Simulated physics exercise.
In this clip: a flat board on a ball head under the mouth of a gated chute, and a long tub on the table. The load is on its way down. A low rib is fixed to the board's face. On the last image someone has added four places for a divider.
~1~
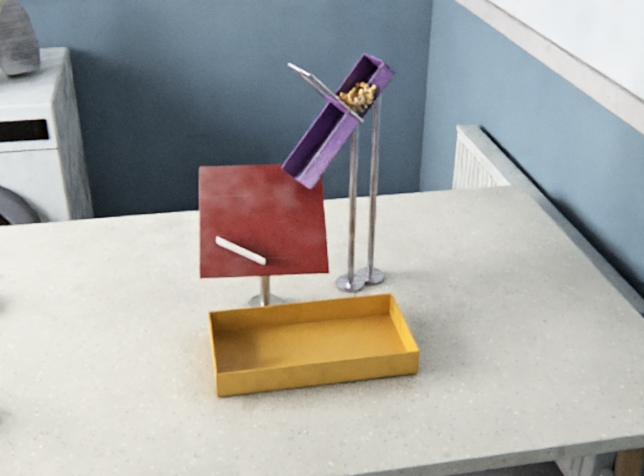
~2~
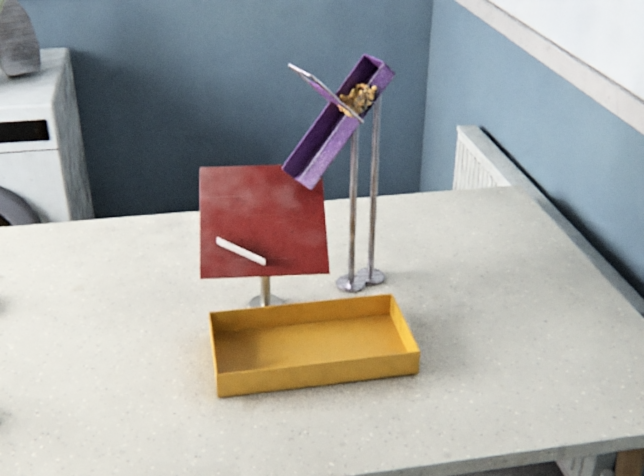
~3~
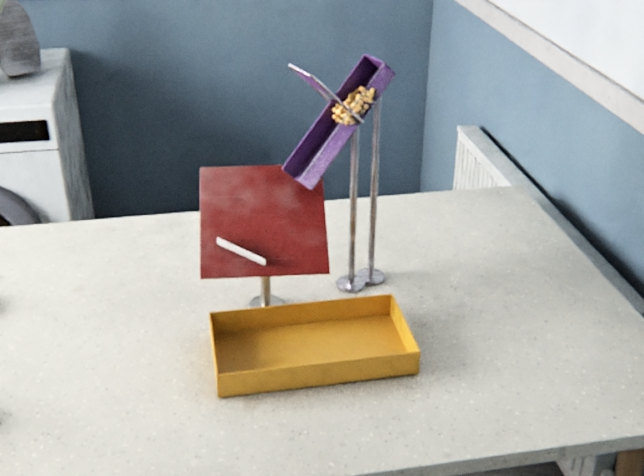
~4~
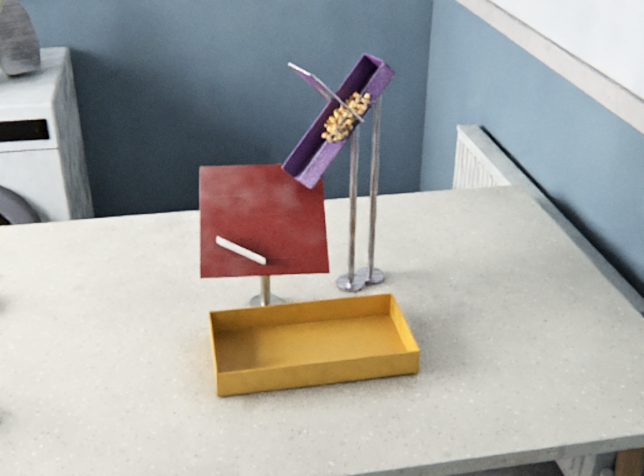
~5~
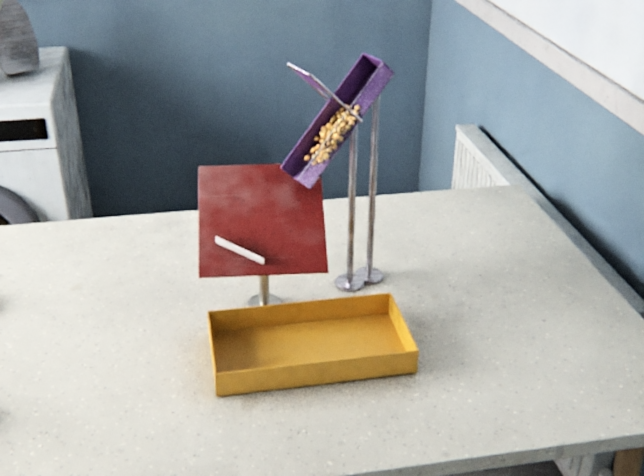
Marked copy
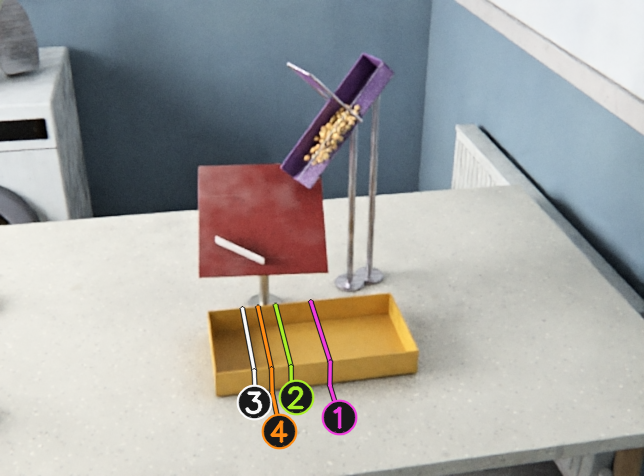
Dried chickpeas sliding down a sloping purple chute past its gate, above a tilted red board and an empty yellow tub.
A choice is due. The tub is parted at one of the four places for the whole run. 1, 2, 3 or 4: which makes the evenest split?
Use line 2.
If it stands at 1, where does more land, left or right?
The left side.
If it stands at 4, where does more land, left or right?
More lands on the right.
On the marked copy, line 1 crosses the front rim at (330, 361); line 2 crosses the front rim at (290, 365); line 3 crosses the front rim at (254, 369); line 4 crosses the front rim at (271, 367).
With 1, of what is caught, nearly all on the left of the divider, a stray few on the right.
With 2, of what is caught, about half on the left of the divider, about half on the right.
With 3, of what is caught, a stray few on the left of the divider, nearly all on the right.
With 4, of what is caught, a small part on the left of the divider, nearly all on the right.
